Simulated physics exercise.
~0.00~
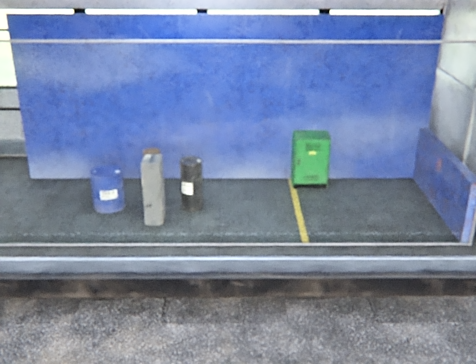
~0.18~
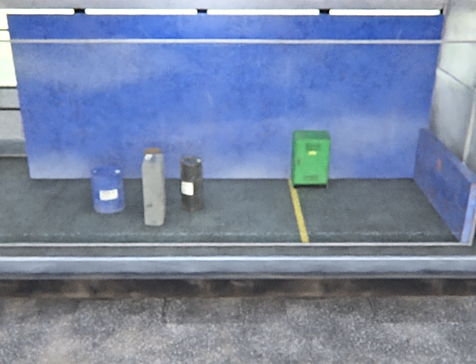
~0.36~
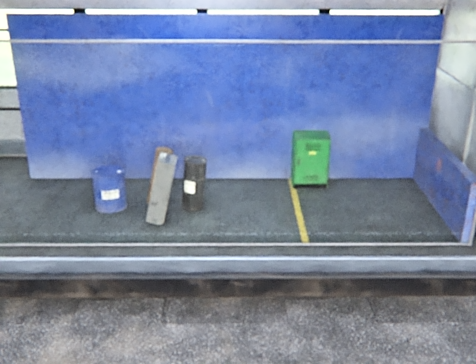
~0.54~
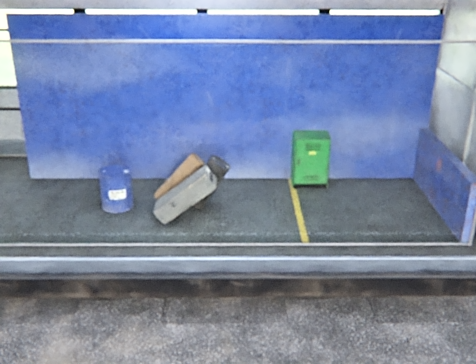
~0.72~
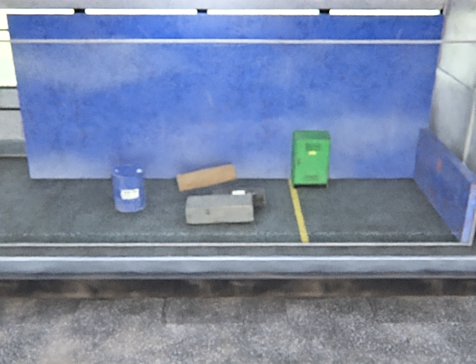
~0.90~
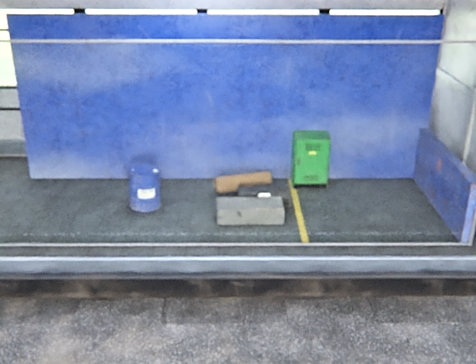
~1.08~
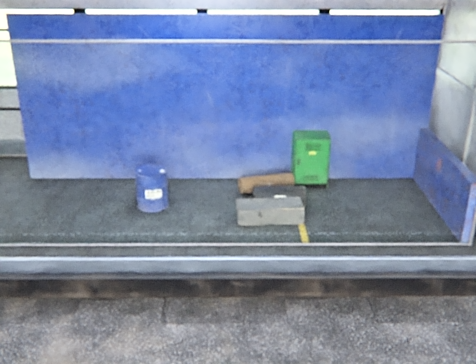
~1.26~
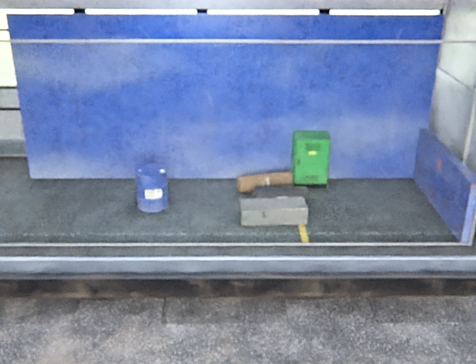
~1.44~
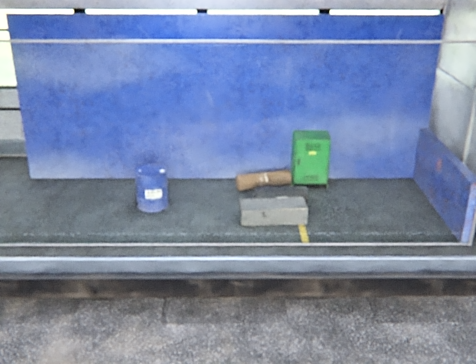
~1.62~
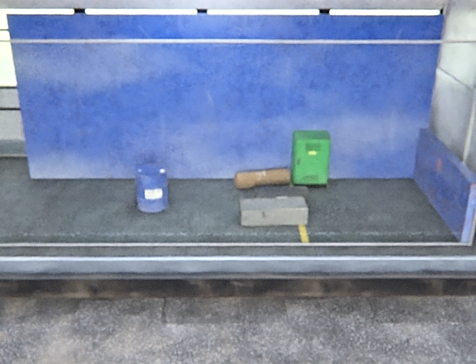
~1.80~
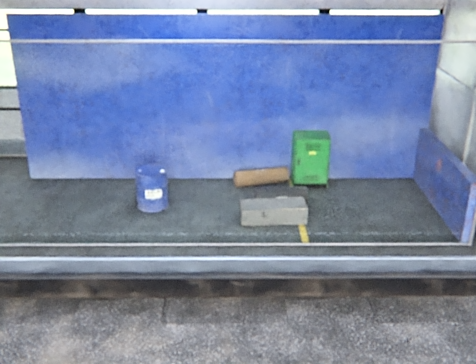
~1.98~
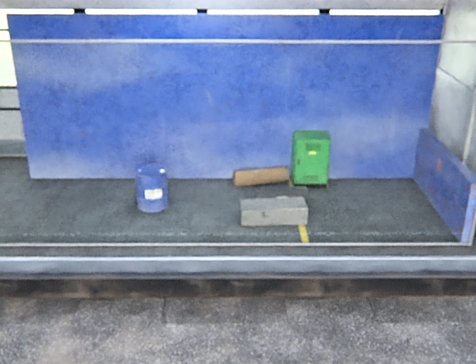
At first, a blue drum, a tall grey box and a black drum stand upright on a dark floor before a blue wall, left of a yellow line and a green locker. The grey box tilts to the right, and a brown piece shows behind it. Box, brown piece and black drum topple over together, then slide right along the floor, while the blue drum shifts a shorter way right, still upright. They slow and stop near the locker. At the end, the grey box lies in front of the brown piece, the black drum is hidden from view, and the blue drum stands apart on the left.
